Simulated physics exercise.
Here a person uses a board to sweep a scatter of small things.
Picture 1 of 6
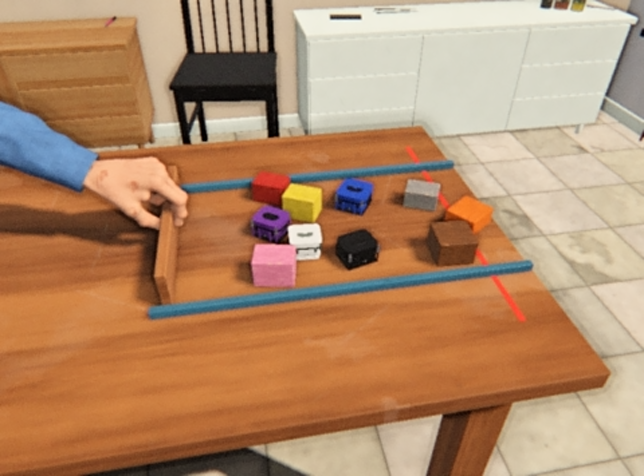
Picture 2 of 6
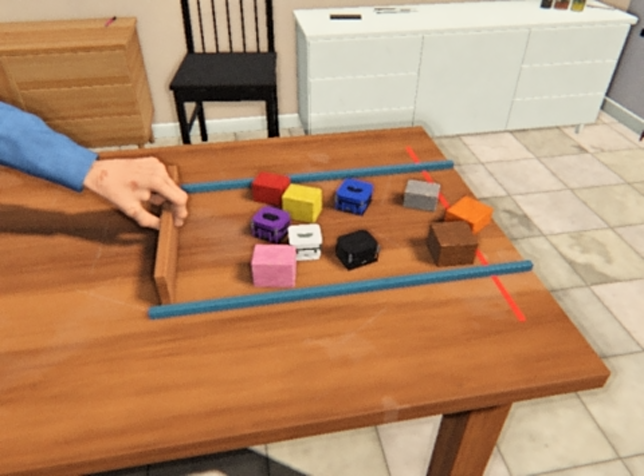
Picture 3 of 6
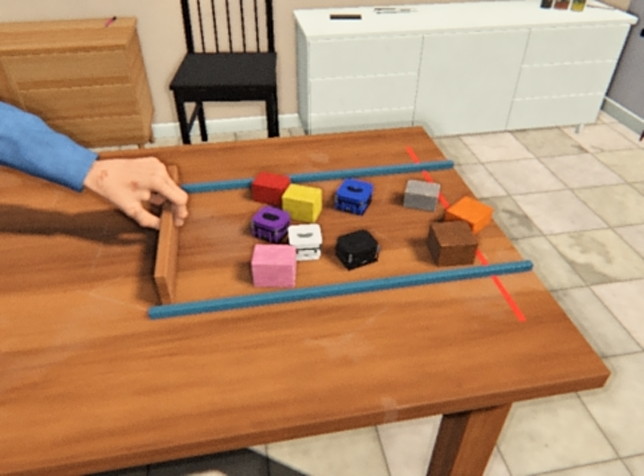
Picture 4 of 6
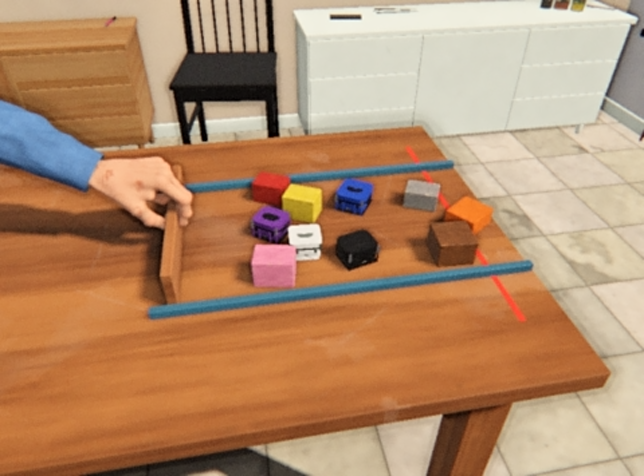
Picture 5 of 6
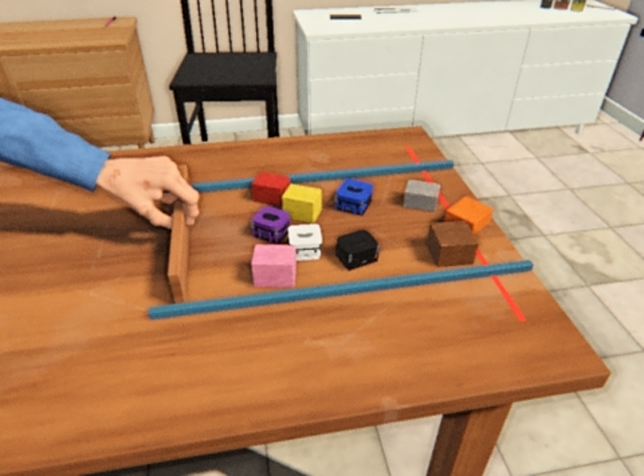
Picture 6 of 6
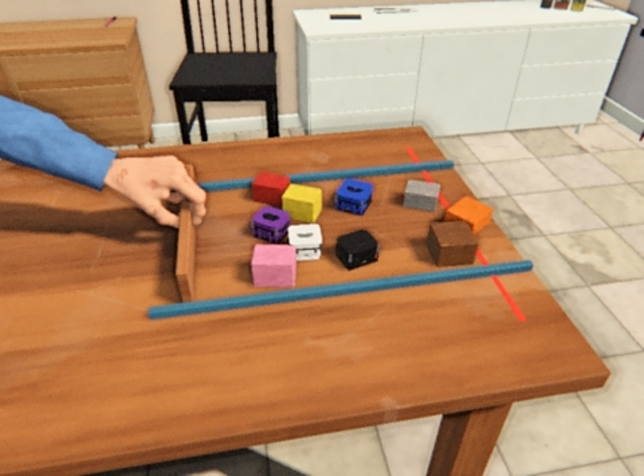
A hand in a blue sleeve held a wooden board upright on a table and slid it slightly to the right between two blue rails, while the scattered colourful blocks ahead of it stayed still.
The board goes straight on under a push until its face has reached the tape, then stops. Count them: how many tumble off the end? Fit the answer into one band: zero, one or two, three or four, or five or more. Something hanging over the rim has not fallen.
I would say five or more.
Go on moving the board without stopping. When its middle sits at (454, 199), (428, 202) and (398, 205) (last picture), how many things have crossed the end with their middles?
Per position: 5 / 2 / 0.
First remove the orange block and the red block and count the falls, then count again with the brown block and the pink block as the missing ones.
Tally of falls: 4 for the first try, 3 for the second.
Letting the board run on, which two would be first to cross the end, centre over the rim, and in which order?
That would be the brown block first and then the grey block.
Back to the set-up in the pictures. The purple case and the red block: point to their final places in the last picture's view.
Purple case at (462, 198), red block at (443, 168).
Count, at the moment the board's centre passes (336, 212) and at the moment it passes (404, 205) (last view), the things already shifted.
First 7 and then 9.
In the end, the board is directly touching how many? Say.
Count: 5.
A little later, none off yet; orange block at rest near (468, 216); grey block at rest near (422, 196); brown block at rest near (452, 243).
When it is over, the number that fall off is five or more; down, black case, blue case, brown block, grey block and orange block.
